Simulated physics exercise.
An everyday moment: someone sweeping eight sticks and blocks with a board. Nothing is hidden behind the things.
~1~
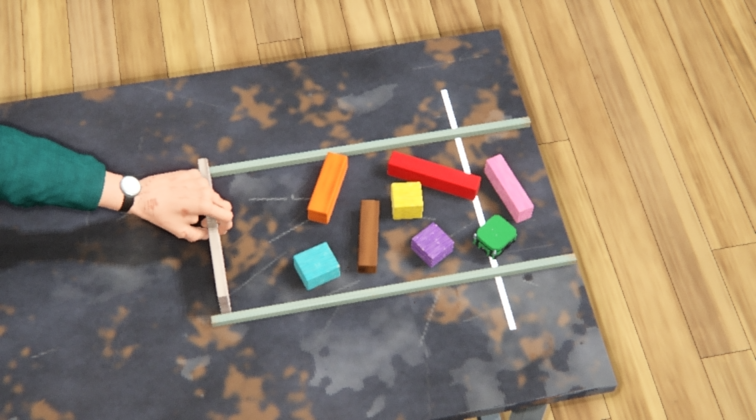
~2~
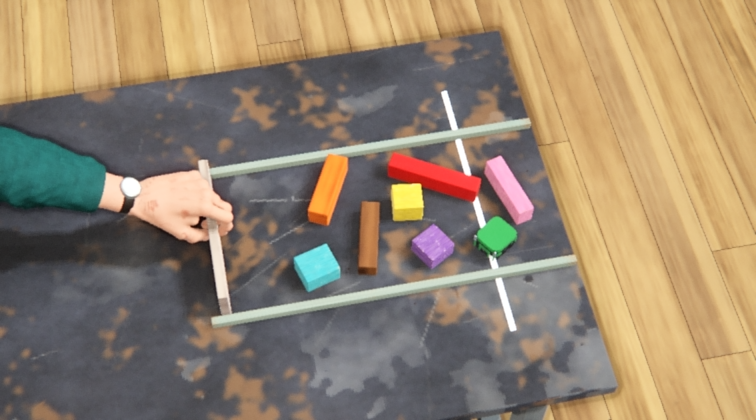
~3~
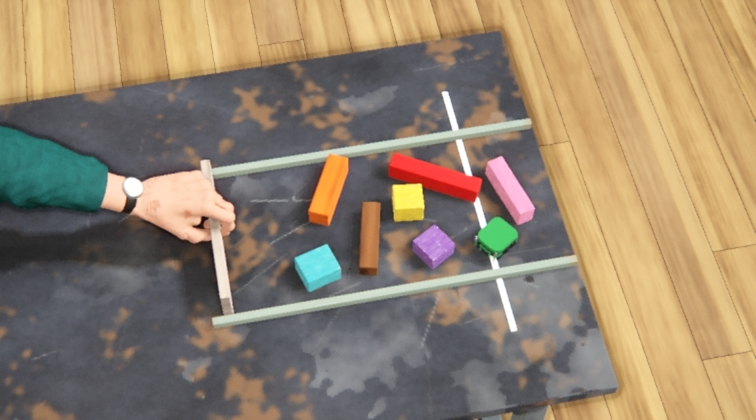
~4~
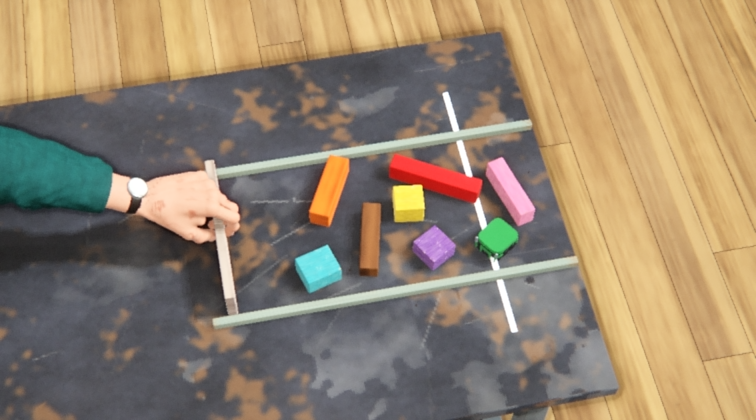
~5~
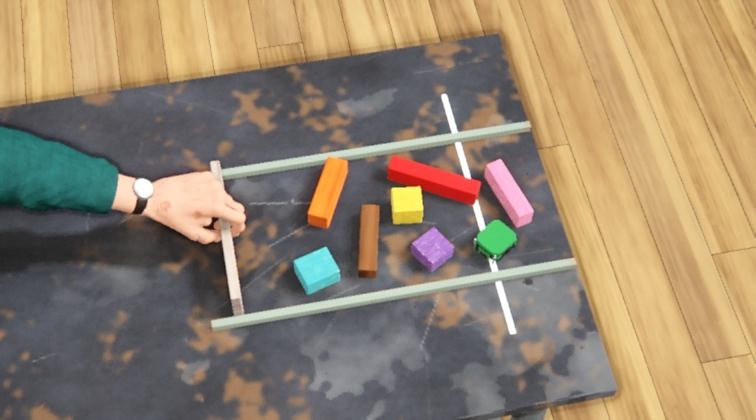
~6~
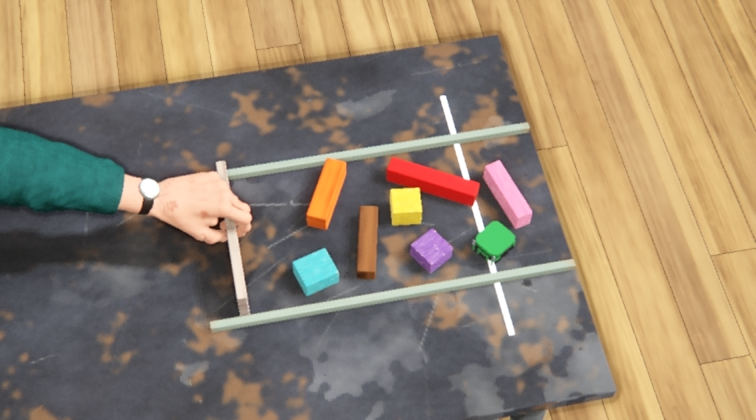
A hand slowly slides a board slightly right toward colorful sticks and blocks lying still.
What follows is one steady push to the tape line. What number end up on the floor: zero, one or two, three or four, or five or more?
In the end the number that fall off is one or two.
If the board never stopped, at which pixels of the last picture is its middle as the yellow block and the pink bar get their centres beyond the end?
About (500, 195), and (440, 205) for the other.
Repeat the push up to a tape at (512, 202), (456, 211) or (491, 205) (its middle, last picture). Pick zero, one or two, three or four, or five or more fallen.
In that order: At least five; 1 or 2; 3 or 4.
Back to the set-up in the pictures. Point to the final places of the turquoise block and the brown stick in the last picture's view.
The turquoise block stops around (505, 244); the brown stick around (519, 215).
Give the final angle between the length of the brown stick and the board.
Some 15 degrees.
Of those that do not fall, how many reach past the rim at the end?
That would be 2.
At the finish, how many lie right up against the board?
It touches 2.
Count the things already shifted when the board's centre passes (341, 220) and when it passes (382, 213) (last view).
By then 3, and 7.
Soon after, none off yet; pink bar at rest near (507, 194); green case at rest near (494, 243); red stick at rest near (433, 182).
After that, none off yet; pink bar at rest near (507, 194); green case at rest near (496, 243); red stick moving near (436, 177).
And then, none off yet; pink bar displaced about its own width near (550, 185); green case displaced well along near (555, 231); red stick displaced about its own width near (489, 164).
In the end, the number that fall off is one or two; gone, green case and pink bar.
